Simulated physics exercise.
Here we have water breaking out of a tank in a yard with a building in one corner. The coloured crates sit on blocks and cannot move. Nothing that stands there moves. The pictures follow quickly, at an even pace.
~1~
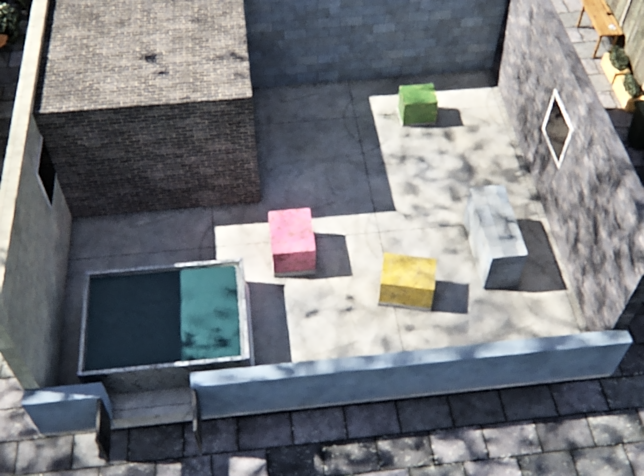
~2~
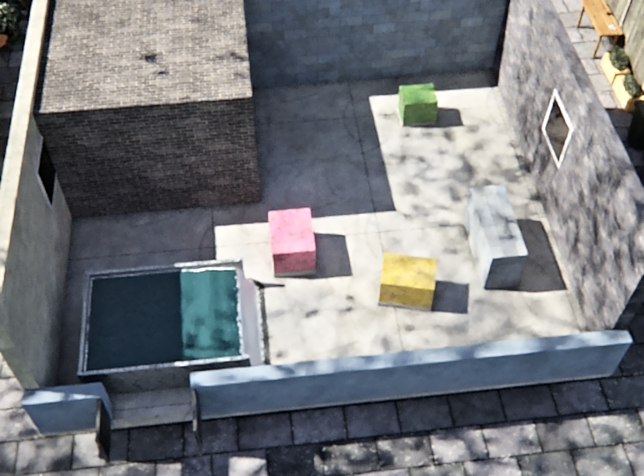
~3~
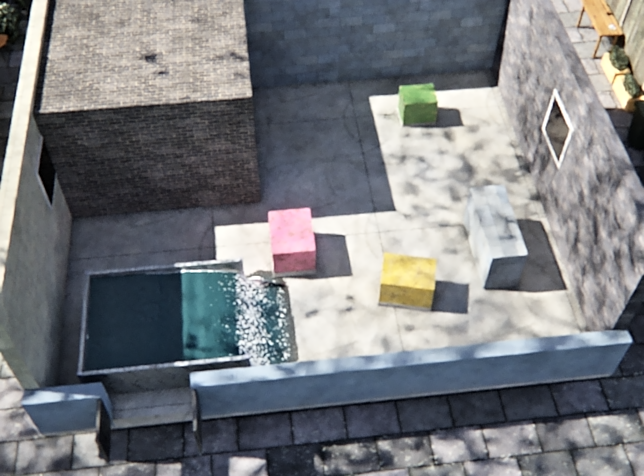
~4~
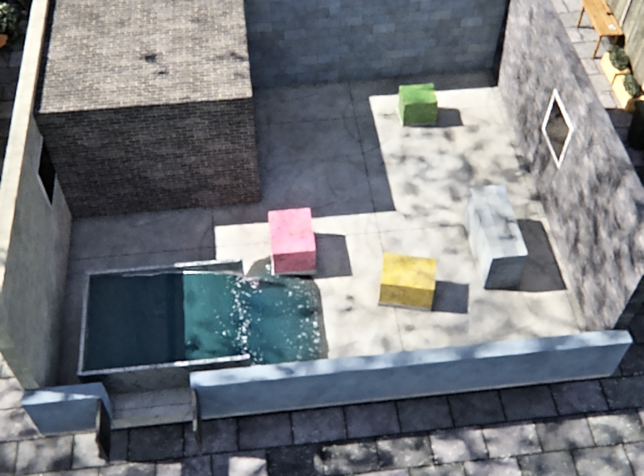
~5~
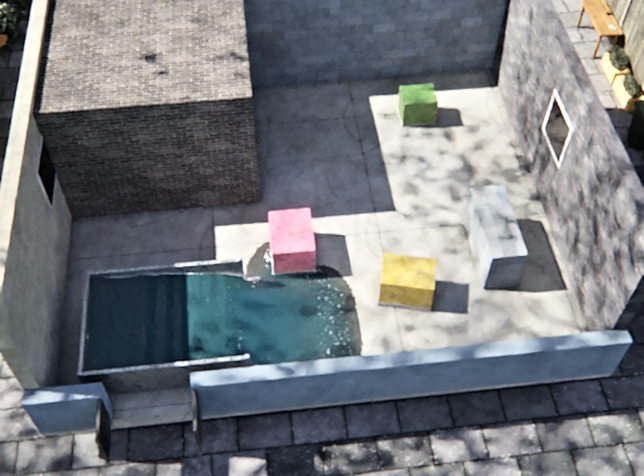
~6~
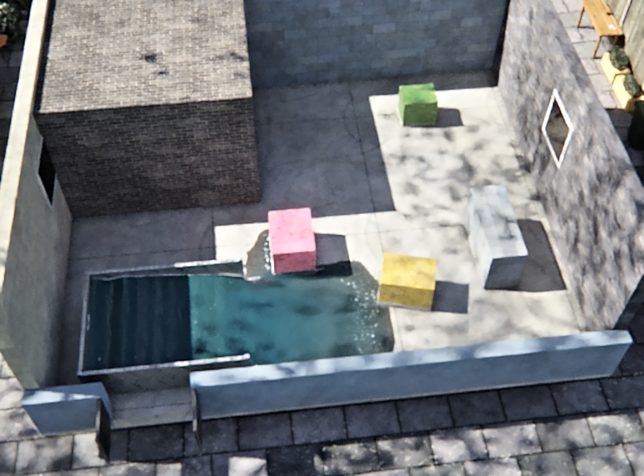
In a walled yard, water bursts from the right side of an open tank, spreading past a pink block to a yellow one.
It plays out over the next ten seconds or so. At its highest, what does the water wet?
In the end: The green crate gets wet; the yellow crate gets wet; the pink crate gets wet.
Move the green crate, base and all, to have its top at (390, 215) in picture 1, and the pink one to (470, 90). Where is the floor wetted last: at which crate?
I say the pink crate.
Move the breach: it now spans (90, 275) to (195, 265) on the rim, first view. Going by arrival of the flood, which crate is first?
That is the one in pink.
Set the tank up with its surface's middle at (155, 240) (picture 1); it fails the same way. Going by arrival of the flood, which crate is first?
I say the pink one.
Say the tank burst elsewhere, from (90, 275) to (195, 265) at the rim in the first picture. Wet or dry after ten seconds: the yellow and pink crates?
One by one: Yellow stays dry; pink is topped.
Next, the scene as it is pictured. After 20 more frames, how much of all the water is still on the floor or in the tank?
About 100 per cent.
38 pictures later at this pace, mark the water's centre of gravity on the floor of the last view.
Roughly at (410, 237).
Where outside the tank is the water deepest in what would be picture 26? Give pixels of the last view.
Close to (573, 357).
A moment on, water covers 20 % of the floor; the green crate not reached, the yellow crate water round its plinth, the pink crate water round its plinth.
Next, water covers 35 % of the floor; the green crate not reached, the yellow crate water round its plinth, the pink crate water round its plinth.
Then, water covers 60 % of the floor; the green crate water round its plinth, the yellow crate water round its plinth, the pink crate water round its plinth.
Later, water covers 80 % of the floor; the green crate water round its plinth, the yellow crate water round its plinth, the pink crate water round its plinth.
In the end, water covers 90 % of the floor; the green crate was topped, the yellow crate was topped, the pink crate was topped.
